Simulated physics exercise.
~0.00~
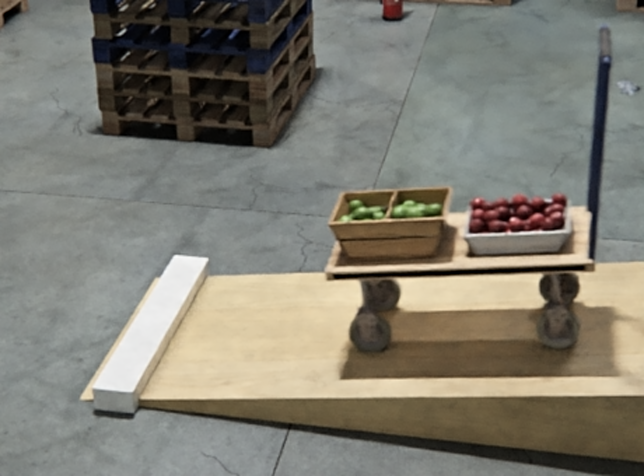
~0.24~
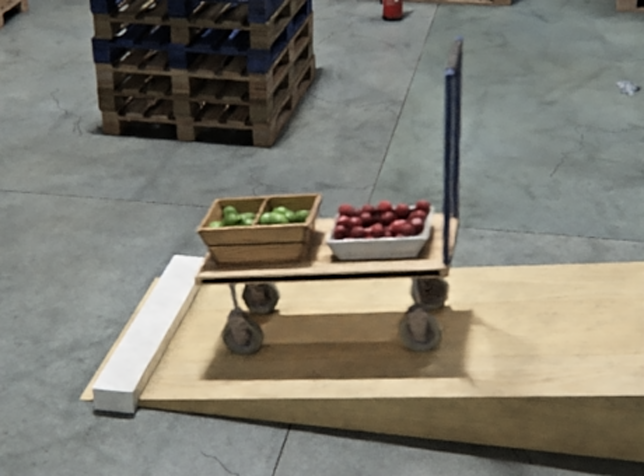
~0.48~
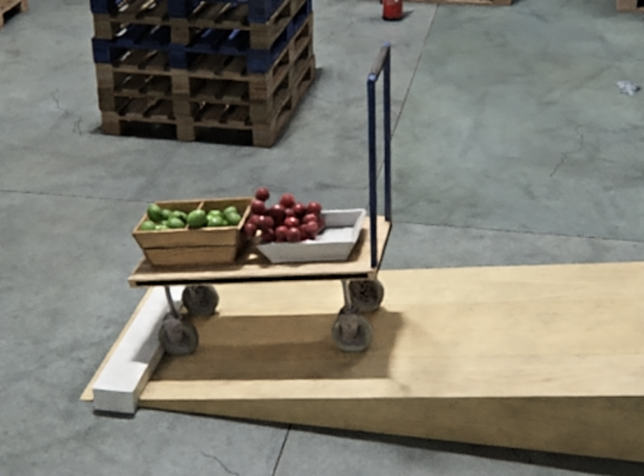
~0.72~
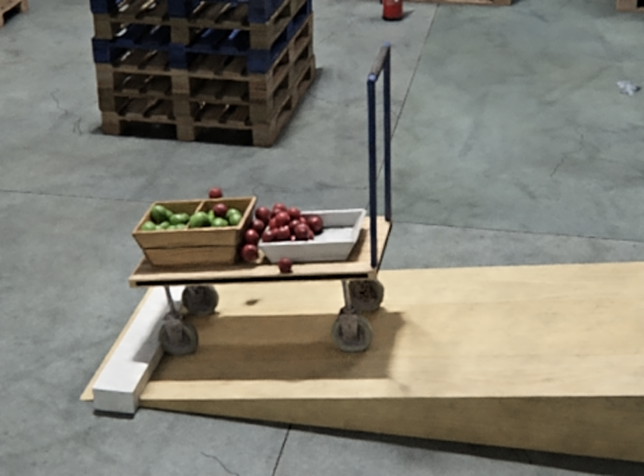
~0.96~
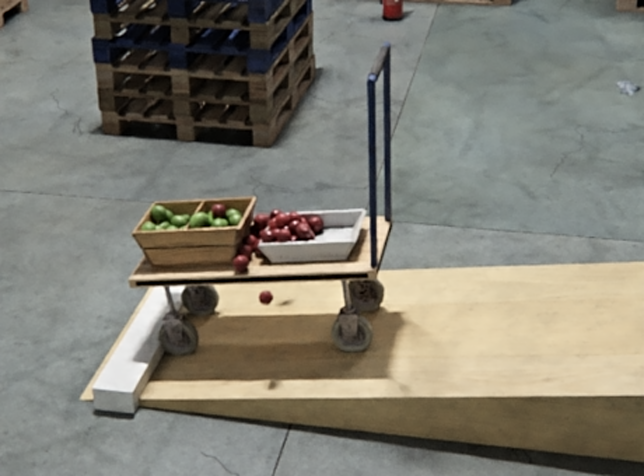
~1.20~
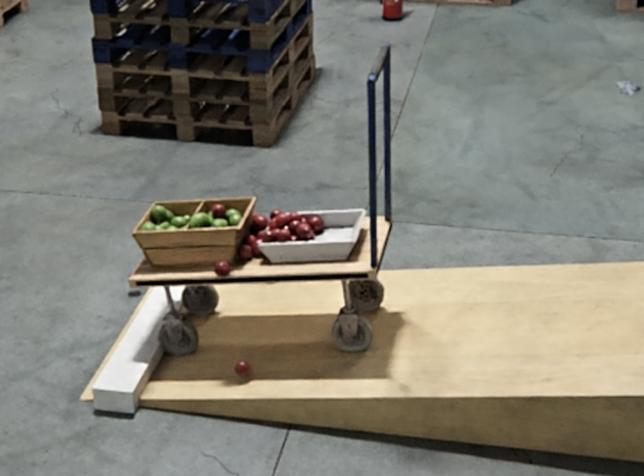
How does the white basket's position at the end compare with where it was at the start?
It ends up well to the left of where it began, having ridden on the trolley down the ramp to the stop near the white kerb.
Trolley rolling left down a ramp, stopping at a white kerb, red apples spilling from its white basket, some leaving the deck.
